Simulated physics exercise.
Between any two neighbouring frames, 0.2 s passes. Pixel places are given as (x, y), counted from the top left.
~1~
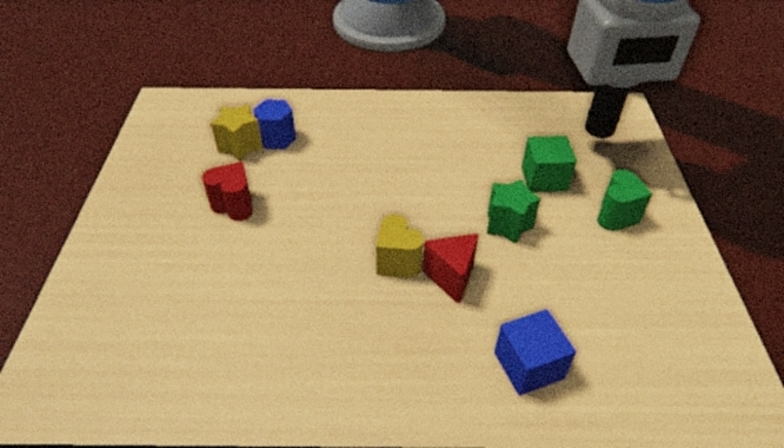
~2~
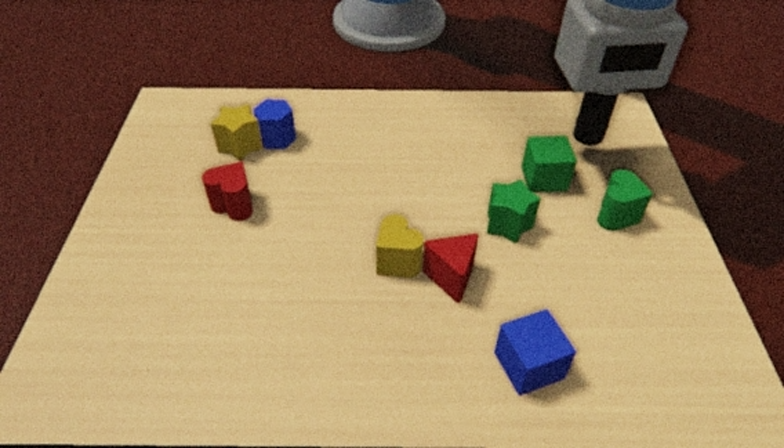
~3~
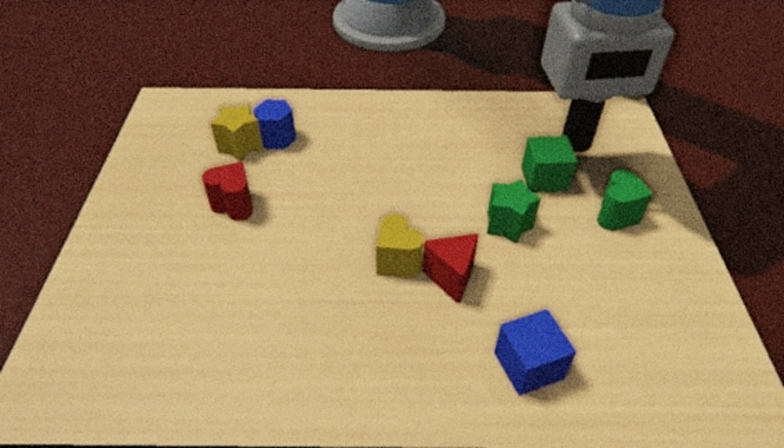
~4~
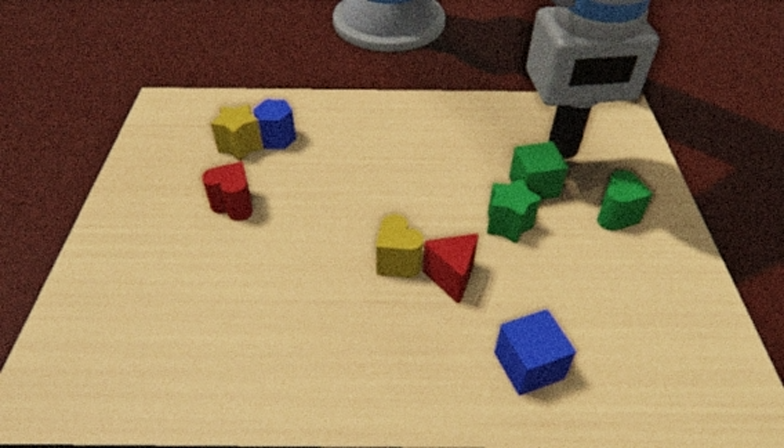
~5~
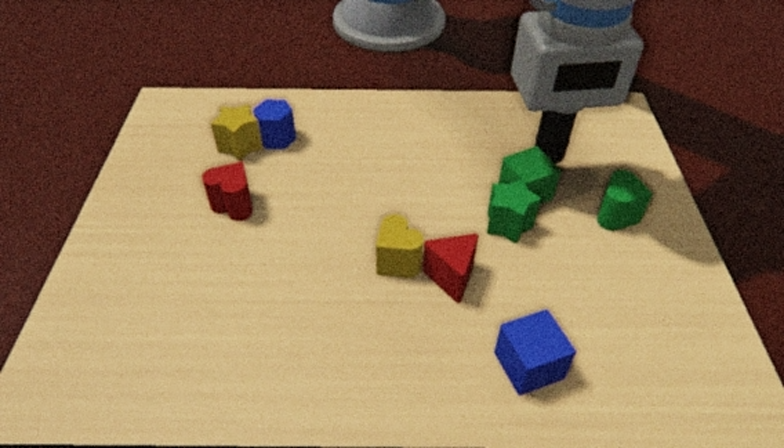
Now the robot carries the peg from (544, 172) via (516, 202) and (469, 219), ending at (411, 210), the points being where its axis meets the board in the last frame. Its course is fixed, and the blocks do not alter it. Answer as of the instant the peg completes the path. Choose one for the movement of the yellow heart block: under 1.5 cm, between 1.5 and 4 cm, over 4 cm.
Travels under 1.5 cm.
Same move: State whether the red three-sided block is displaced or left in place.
That block slides.
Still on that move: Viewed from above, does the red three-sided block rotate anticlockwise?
My answer is no.
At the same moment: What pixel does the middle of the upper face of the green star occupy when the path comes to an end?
Its top centre is at about (494, 254).
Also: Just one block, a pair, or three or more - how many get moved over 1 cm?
My prediction: No fewer than three blocks.
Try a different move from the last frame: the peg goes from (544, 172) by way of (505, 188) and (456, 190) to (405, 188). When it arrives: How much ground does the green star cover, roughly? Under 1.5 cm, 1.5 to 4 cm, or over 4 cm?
It will move between 1.5 and 4 cm.
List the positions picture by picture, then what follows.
Lower end of the peg (599, 130), tops of blocks, yellow heart block (398, 233), red three-sided block (455, 249), green star (514, 195), green square piece (552, 149), in the first picture.
Peg (588, 137), blocks as before, in the second picture.
Peg (576, 144), blocks as before, in the third picture.
Peg (562, 150), green square piece (541, 156), in the fourth picture.
Peg (549, 155), yellow heart block (398, 233), red three-sided block (455, 249), green star (514, 195), green square piece (532, 163), in the fifth picture.
What follows on the original path. One third of the way, peg (519, 187); green star (495, 229), turned 30° anticlockwise; green square piece (501, 195), turned 20° anticlockwise.
Two thirds of the way, peg (472, 202); red three-sided block (446, 266), turned 45° clockwise; green star (494, 254), turned 60° anticlockwise; green square piece (469, 218), turned 60° anticlockwise.
At the end, peg (412, 193); yellow heart block not moved; red three-sided block (446, 266), turned 45° clockwise; green star (494, 254), turned 60° anticlockwise; green square piece (468, 218), turned 65° anticlockwise.
